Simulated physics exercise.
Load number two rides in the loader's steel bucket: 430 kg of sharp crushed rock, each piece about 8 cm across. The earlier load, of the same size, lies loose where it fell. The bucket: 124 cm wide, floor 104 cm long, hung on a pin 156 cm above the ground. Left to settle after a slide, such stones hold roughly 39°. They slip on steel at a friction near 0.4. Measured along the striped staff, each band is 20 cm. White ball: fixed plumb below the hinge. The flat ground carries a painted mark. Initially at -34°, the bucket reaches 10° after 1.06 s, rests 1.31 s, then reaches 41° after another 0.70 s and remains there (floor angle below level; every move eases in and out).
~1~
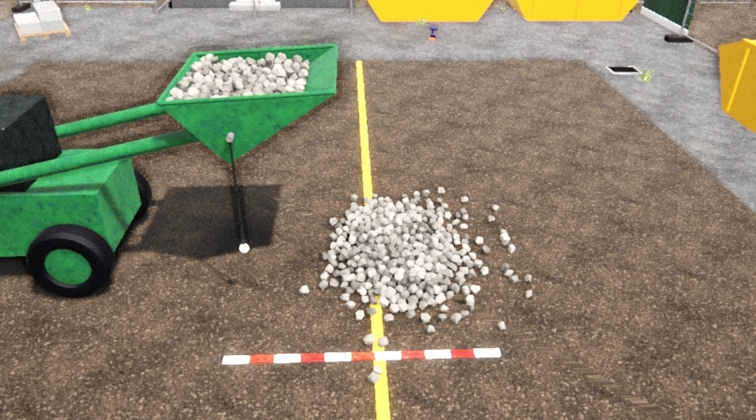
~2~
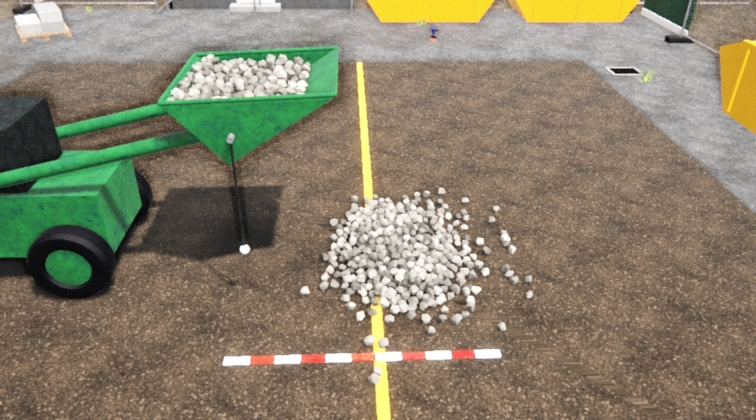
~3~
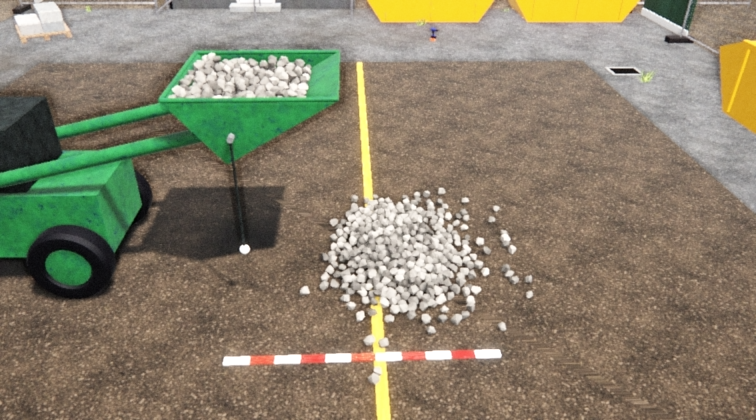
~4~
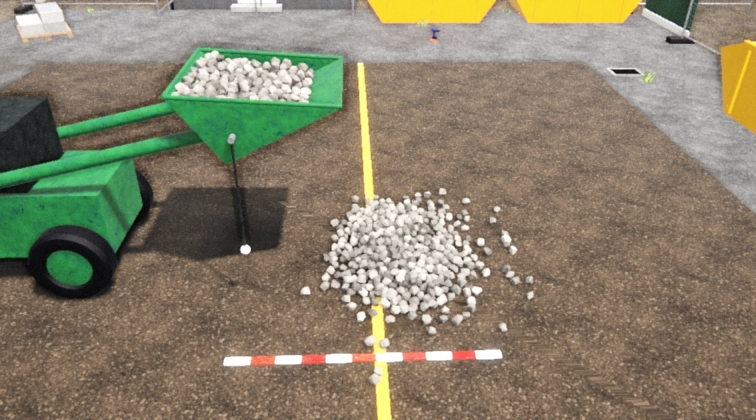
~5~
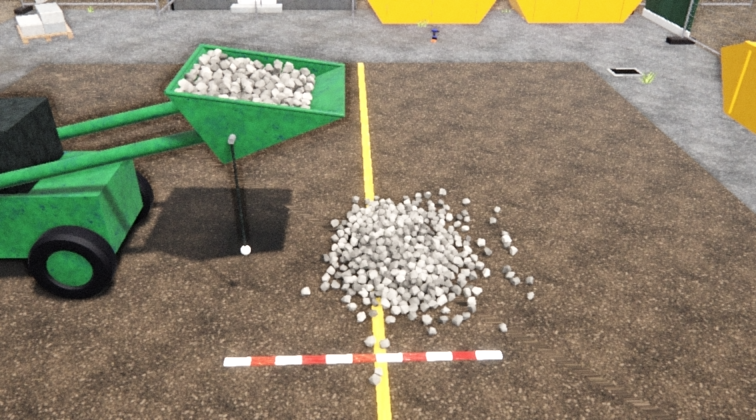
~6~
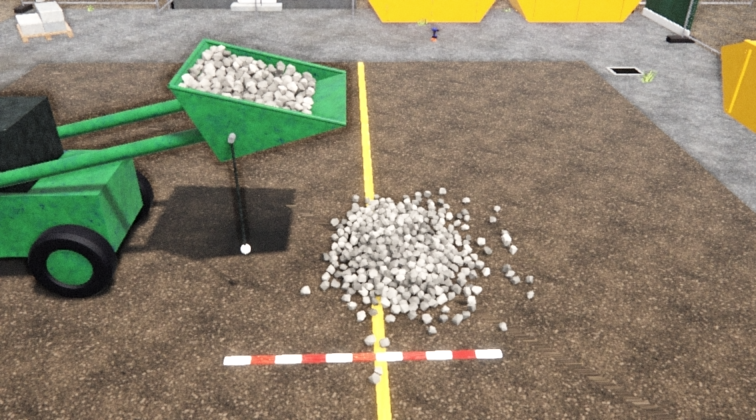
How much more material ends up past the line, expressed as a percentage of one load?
About 30 per cent of a load.
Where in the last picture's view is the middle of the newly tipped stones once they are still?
Around (358, 235) in the last picture.
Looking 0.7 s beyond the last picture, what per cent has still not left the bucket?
Near 100 per cent of the load is held.
Then, 0.4 s after the last picture the floor is at 3°; in per cent of one load, 100 in the bucket, 23 short of the line, 77 past the line; the foremost stones are at (509, 244).
Then, 0.7 s after the last picture the floor is at 10°; in per cent of one load, 100 in the bucket, 23 short of the line, 77 past the line; the foremost stones are at (509, 244).
Then, 3.1 s after the last picture the floor is at 41°; in per cent of one load, 24 in the bucket, 91 short of the line, 84 past the line; the foremost stones are at (509, 244).
Then, 5.8 s after the last picture the floor is at 41°; in per cent of one load, 0 in the bucket, 93 short of the line, 107 past the line; the foremost stones are at (509, 244). Net gain past the line, 30.
